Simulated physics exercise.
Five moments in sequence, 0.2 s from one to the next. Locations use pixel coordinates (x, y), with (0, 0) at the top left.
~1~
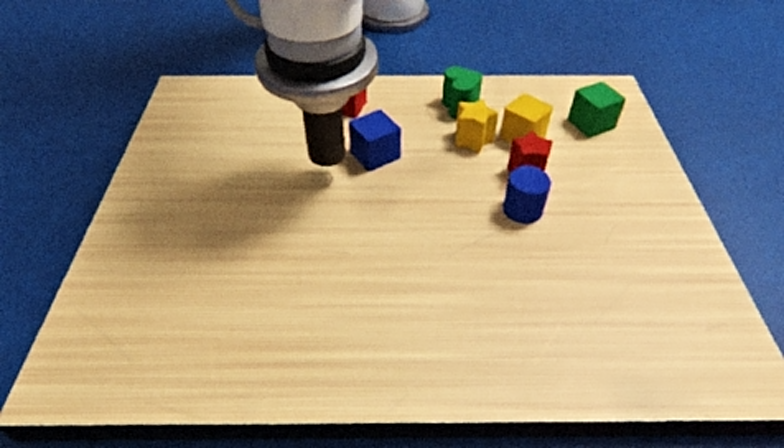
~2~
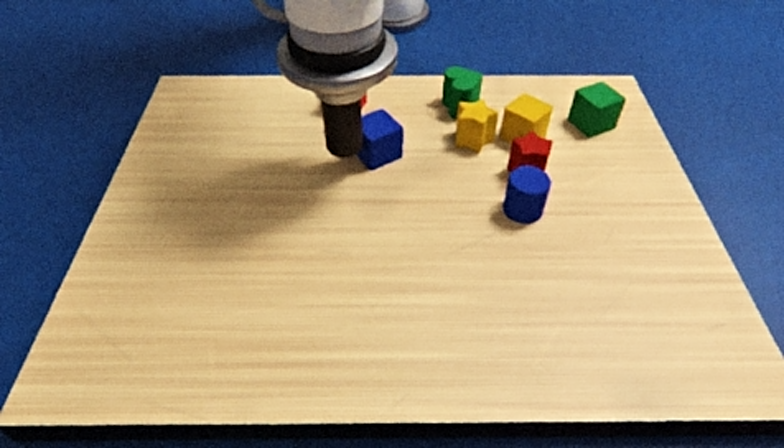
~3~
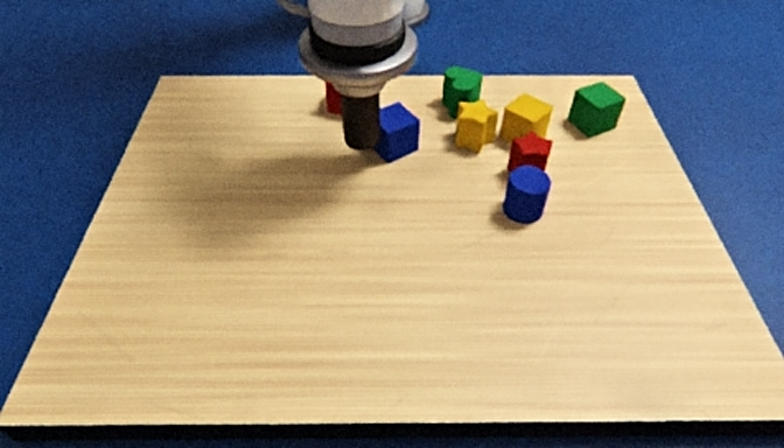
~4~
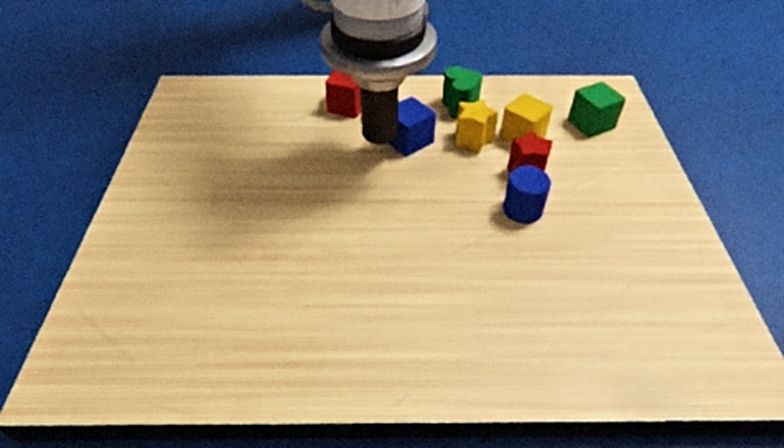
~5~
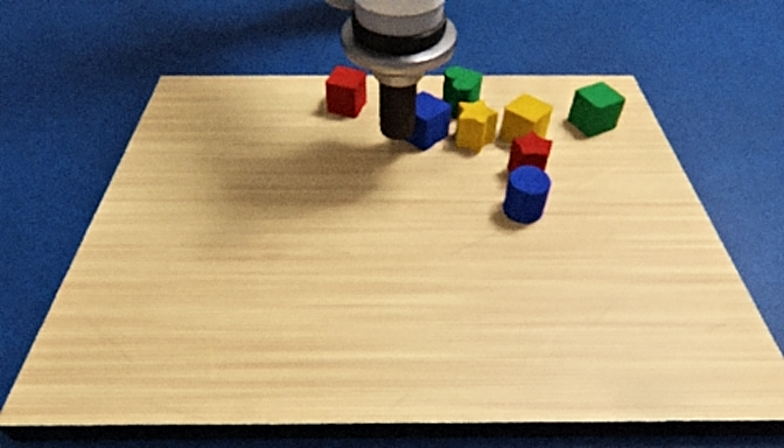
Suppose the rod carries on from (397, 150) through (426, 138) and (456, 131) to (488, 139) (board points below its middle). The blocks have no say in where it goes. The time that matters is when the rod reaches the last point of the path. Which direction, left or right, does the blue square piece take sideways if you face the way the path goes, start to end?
To the left.
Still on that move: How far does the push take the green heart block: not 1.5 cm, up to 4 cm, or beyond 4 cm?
By the end of the path, it will have gone between 1.5 and 4 cm.
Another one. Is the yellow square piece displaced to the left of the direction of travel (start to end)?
Answer: No.
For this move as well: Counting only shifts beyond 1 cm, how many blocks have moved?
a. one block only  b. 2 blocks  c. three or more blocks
Correct choice: C.
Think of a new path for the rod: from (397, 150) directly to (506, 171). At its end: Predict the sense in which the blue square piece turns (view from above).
Rotation: Counter-clockwise.
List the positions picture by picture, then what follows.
Tip of the rod (327, 156), middles of tops, blue square piece (375, 124), green heart block (463, 77), yellow star (477, 110), yellow square piece (529, 106), in the first picture.
Rod (345, 147), blue square piece (377, 123), in the second picture.
Rod (362, 140), blue square piece (394, 116), in the third picture.
Rod (380, 134), blue square piece (410, 110), in the fourth picture.
Rod (397, 130), blue square piece (425, 105), green heart block (463, 77), yellow star (477, 110), yellow square piece (529, 106), in the fifth picture.
On the path given first. One third of the way, rod (427, 118); blue square piece (452, 93); green heart block (467, 74), turned 15° anticlockwise; yellow star (482, 110), turned 20° clockwise.
Two thirds of the way, rod (460, 112); blue square piece (481, 85), turned 15° anticlockwise; green heart block (478, 65), turned 55° anticlockwise; yellow star (498, 111), turned 65° clockwise; yellow square piece (540, 108), turned 20° anticlockwise.
At the end, rod (492, 119); blue square piece (489, 84), turned 25° anticlockwise; green heart block (479, 64), turned 65° anticlockwise; yellow star (526, 122), turned 90° clockwise; yellow square piece (559, 113), turned 60° anticlockwise.
